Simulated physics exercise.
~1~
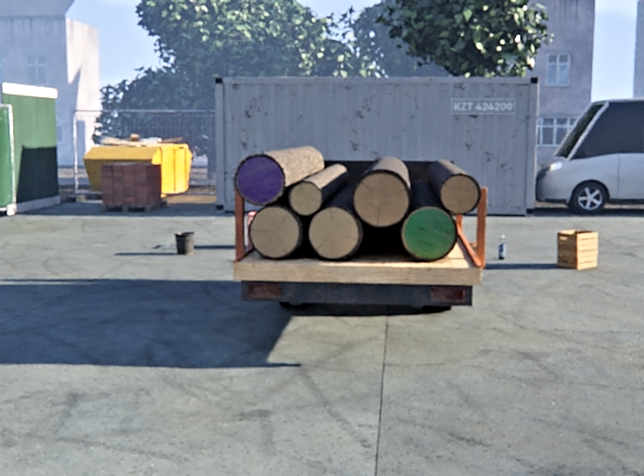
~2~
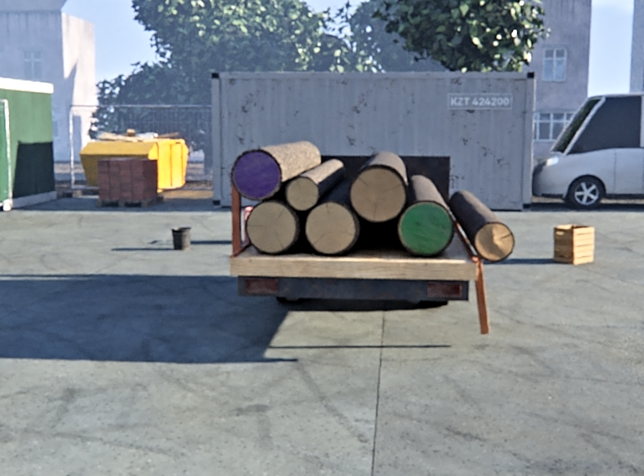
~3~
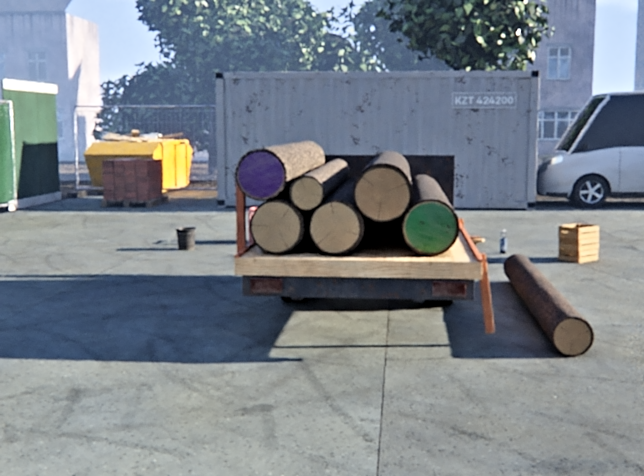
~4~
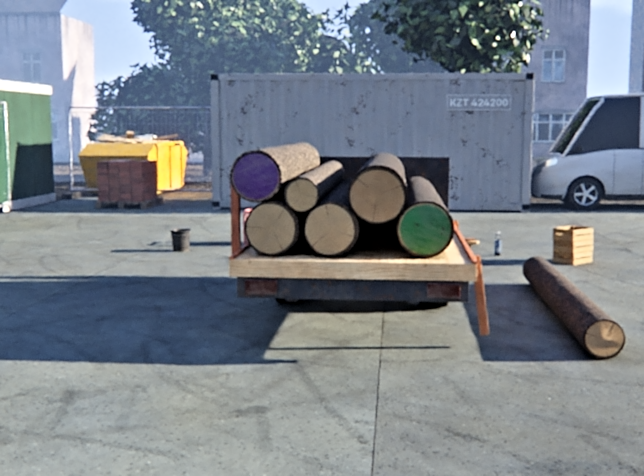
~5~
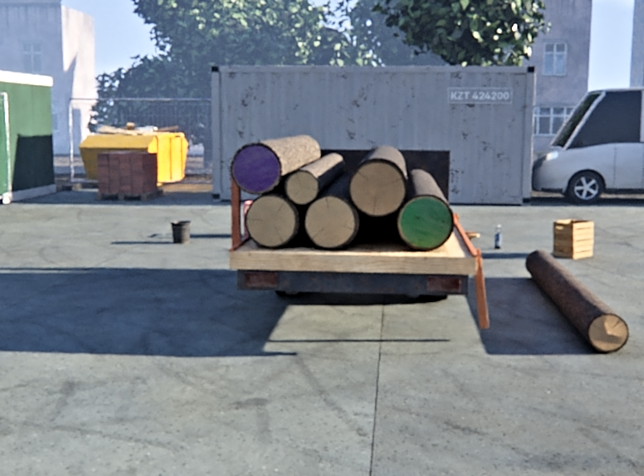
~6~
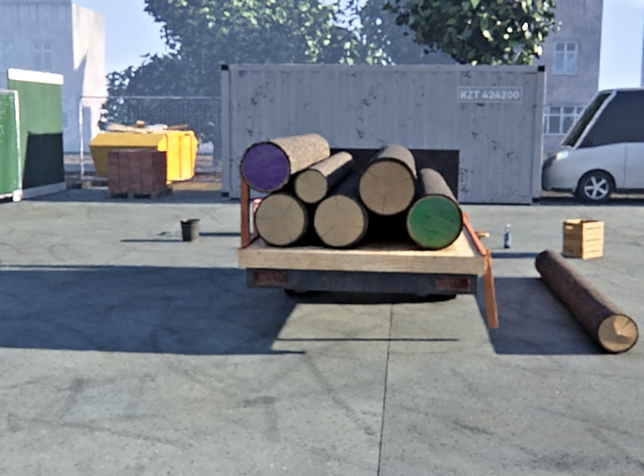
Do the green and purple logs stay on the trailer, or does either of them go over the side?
Both stay on the trailer. The green log remains on the deck at the right, and the purple one stays resting on top at the left.
